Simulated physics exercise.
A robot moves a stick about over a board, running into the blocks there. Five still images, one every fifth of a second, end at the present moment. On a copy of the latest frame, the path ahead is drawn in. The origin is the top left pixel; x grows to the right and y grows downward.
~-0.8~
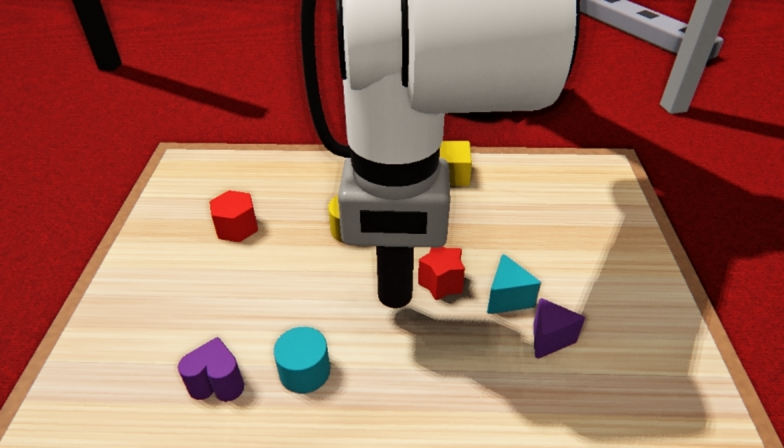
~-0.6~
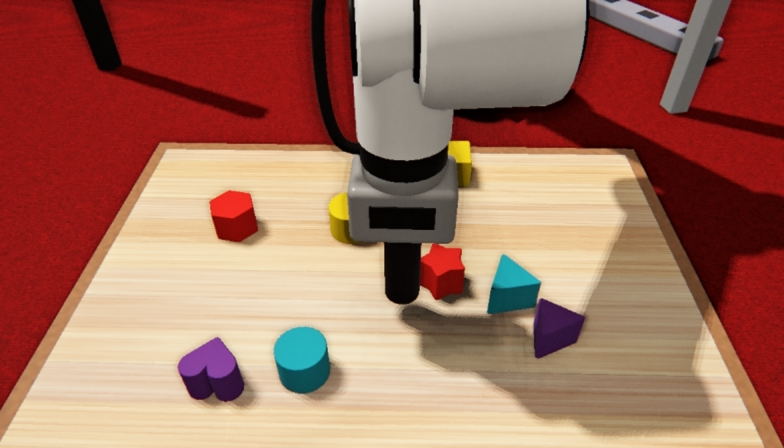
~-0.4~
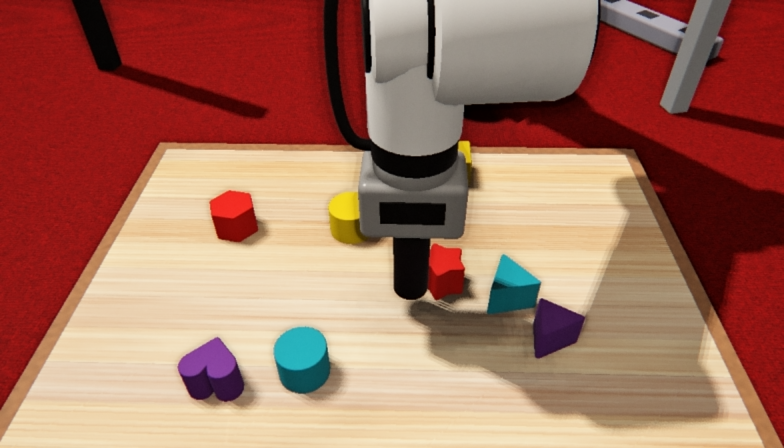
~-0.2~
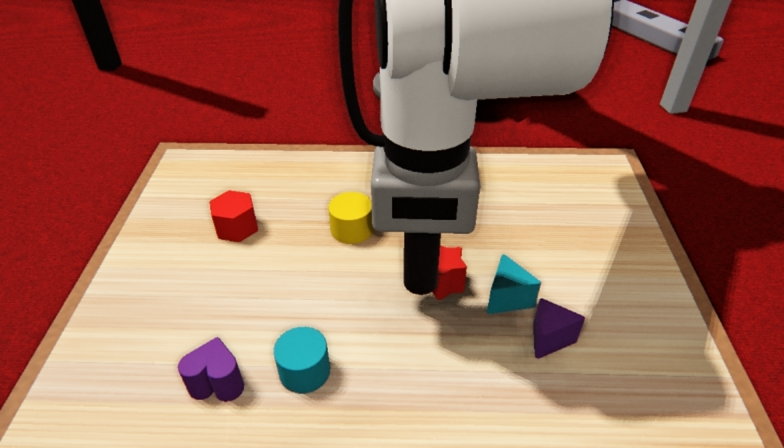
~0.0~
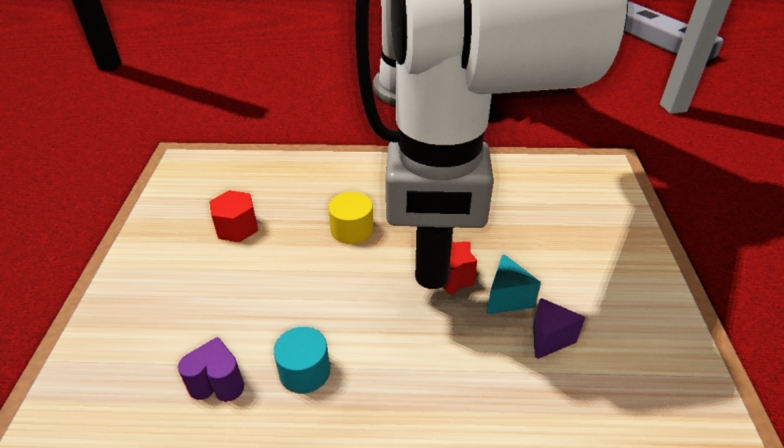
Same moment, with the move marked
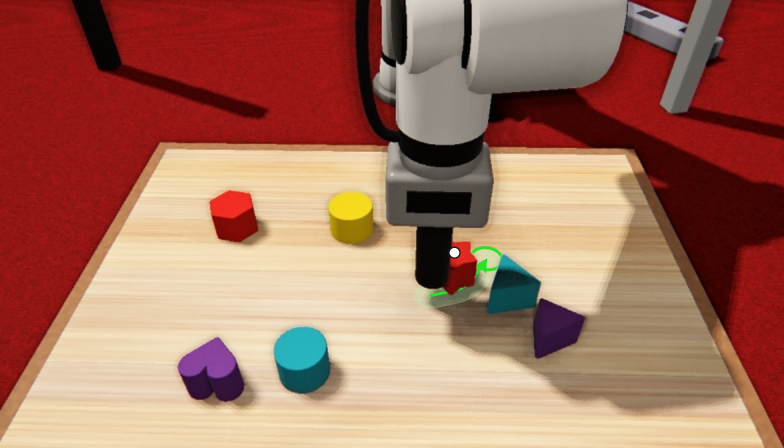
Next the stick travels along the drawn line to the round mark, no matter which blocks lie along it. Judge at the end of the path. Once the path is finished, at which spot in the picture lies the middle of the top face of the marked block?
At pixel (501, 214).
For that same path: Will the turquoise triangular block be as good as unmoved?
Yes, I think so.
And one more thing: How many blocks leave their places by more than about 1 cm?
That makes 1 block.
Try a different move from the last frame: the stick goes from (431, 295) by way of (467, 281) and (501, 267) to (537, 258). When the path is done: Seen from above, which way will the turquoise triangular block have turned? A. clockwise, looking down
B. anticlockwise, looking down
That would be A.
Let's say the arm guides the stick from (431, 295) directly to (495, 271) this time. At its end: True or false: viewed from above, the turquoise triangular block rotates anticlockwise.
Verdict: False.
Drawn move, from (431, 295) over (457, 290) and (475, 275) to (487, 258); the dot is on the red star.
On the path given first. Halfway along, stick at (471, 265); red star at (484, 237), turned 20° anticlockwise.
At the end, stick at (489, 240); red star at (501, 214), turned 20° anticlockwise; turquoise triangular block still.
